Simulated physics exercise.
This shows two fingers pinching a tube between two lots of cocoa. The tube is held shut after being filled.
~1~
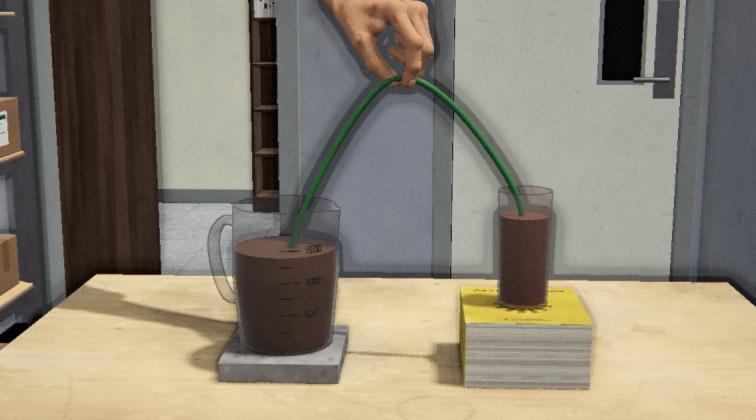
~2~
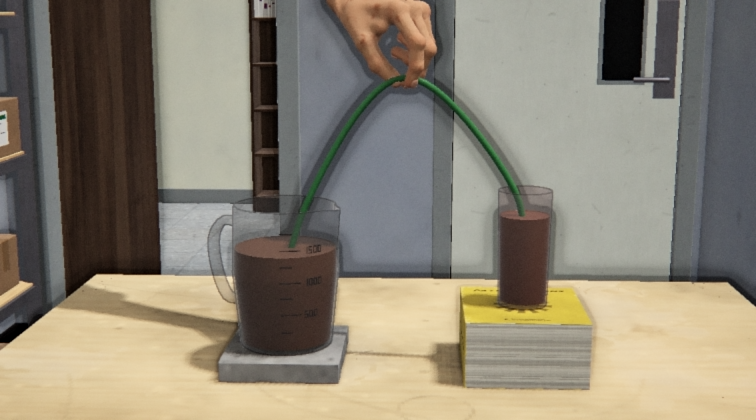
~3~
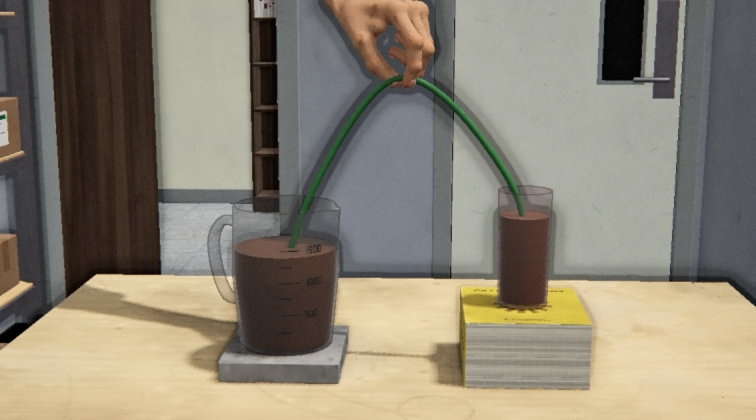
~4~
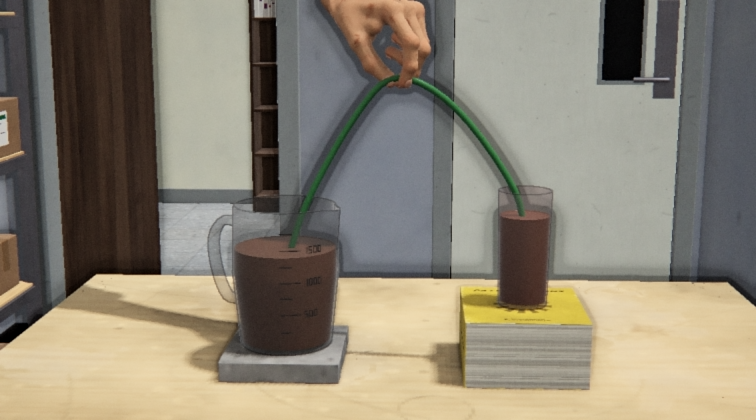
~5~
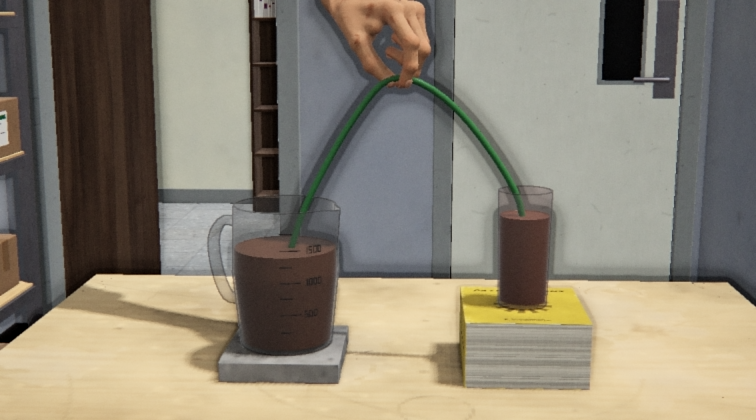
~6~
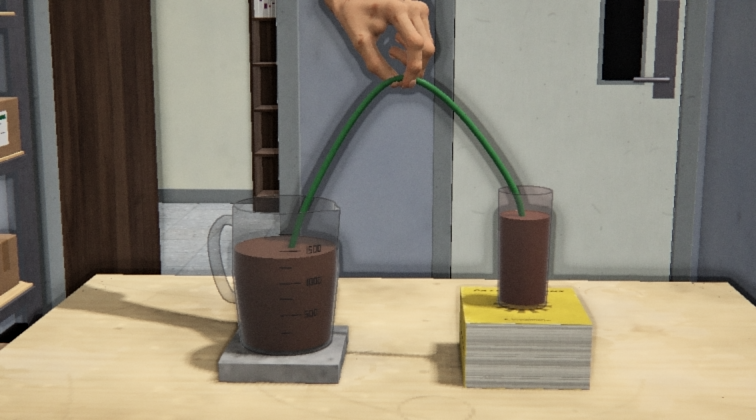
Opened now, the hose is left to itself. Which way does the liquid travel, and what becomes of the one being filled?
It flows: To the left; one that fills: Holds it all.
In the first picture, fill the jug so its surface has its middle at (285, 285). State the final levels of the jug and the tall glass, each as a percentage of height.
About 50 and 25 per cent.
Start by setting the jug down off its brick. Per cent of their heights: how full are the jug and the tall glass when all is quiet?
In the order asked, around 75 and 35 per cent.
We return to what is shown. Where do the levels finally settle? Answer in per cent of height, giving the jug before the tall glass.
Final levels, respectively: 70 per cent and 50 per cent.
Shortly, the jug is about two thirds full; the tall glass is about two thirds full.
Then, the jug is about three quarters full; the tall glass is about half full.
At the finish, the jug is about three quarters full; the tall glass is about half full; the two surfaces are level.
